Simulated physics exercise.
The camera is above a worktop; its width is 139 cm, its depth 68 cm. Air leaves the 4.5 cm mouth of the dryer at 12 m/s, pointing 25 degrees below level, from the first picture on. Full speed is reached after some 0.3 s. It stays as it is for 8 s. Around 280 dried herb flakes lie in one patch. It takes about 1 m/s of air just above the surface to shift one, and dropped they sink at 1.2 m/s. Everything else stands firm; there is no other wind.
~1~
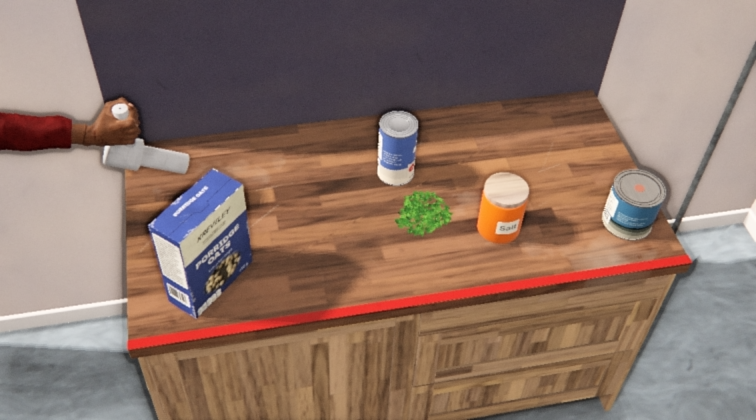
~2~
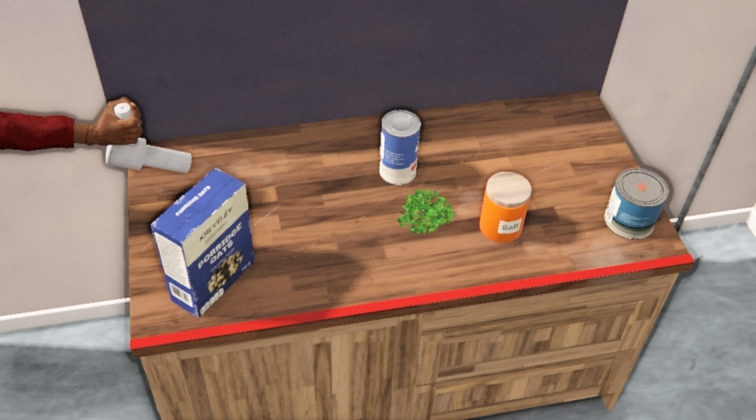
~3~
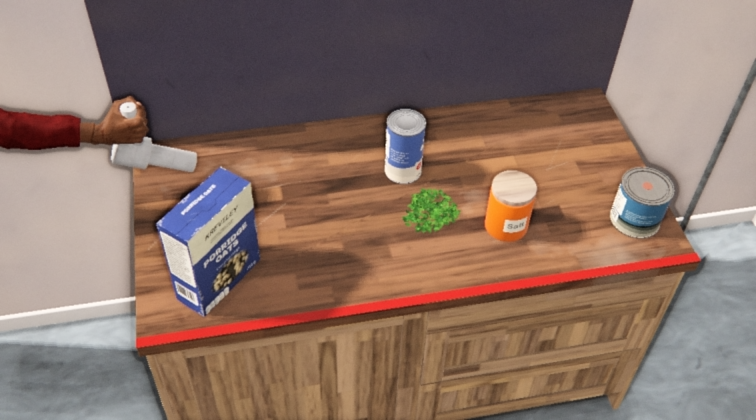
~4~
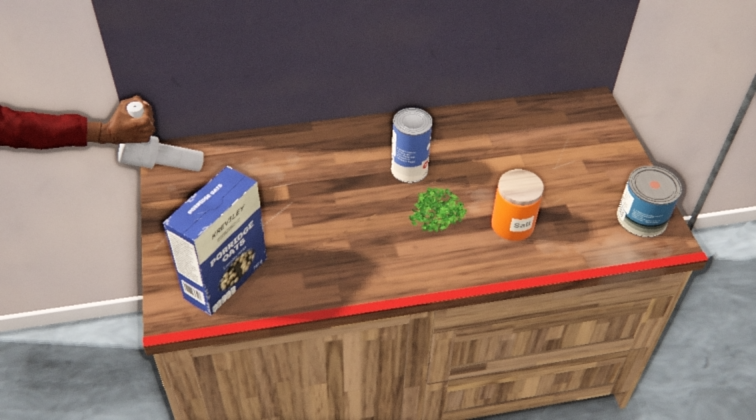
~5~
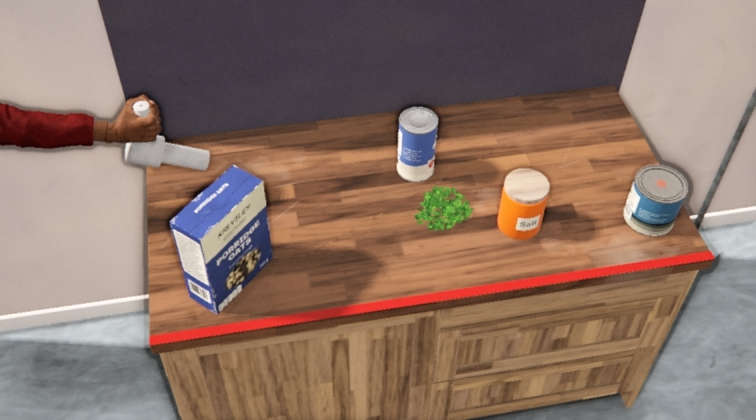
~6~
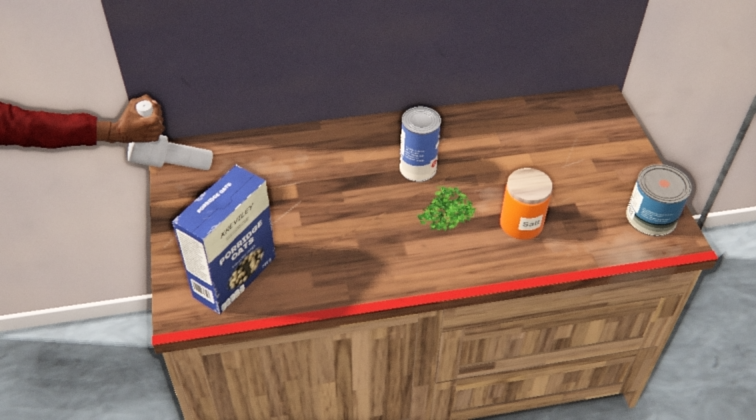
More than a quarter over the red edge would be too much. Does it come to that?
As for a quarter going over the red edge: Yes.
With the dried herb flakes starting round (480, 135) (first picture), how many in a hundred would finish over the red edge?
It would be near 0 %.
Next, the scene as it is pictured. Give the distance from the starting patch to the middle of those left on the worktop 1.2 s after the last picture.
Roughly 15 cm.
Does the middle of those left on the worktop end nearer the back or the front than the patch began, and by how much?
Towards the front, some 5 cm.
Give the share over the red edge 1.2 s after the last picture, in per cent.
Near 50 %.
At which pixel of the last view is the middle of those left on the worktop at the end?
Near (506, 204).
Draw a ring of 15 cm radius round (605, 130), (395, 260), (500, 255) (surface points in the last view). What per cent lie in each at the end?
In turn about 0 %, 0 %, 20 %.
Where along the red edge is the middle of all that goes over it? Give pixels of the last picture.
At about (569, 282).
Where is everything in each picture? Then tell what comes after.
In the first frame, the middle of the dried herb flakes is near (423, 214), none has stirred yet and the mouth of the dryer is at (186, 164).
In the second frame, the middle of the dried herb flakes is near (427, 213), none has stirred yet and the red edge is centred on (428, 303).
In the third frame, the middle of the dried herb flakes is near (432, 212), none has stirred yet, the top of a tin is at (406, 122) and the top of a jar is at (515, 186).
In the fourth frame, the middle of the dried herb flakes is near (439, 211) and none has stirred yet.
In the fifth frame, the middle of the dried herb flakes is near (445, 210) and none has stirred yet.
In the sixth frame, the middle of the dried herb flakes is near (447, 210) and about 5 % have left their places.
Then, 1.2 s after the last picture, 51 % are over the red edge; the middle of those still in play is near (504, 212); 79 % have settled or left.
Then, 2.2 s after the last picture, 56 % are over the red edge; the middle of those still in play is near (505, 209); 88 % have settled or left.
Then, 4.1 s after the last picture, 60 % are over the red edge; the middle of those still in play is near (505, 207); 92 % have settled or left.
Then, 7.7 s after the last picture, at the end, 60 % are over the red edge; the middle of those still in play is near (506, 204).
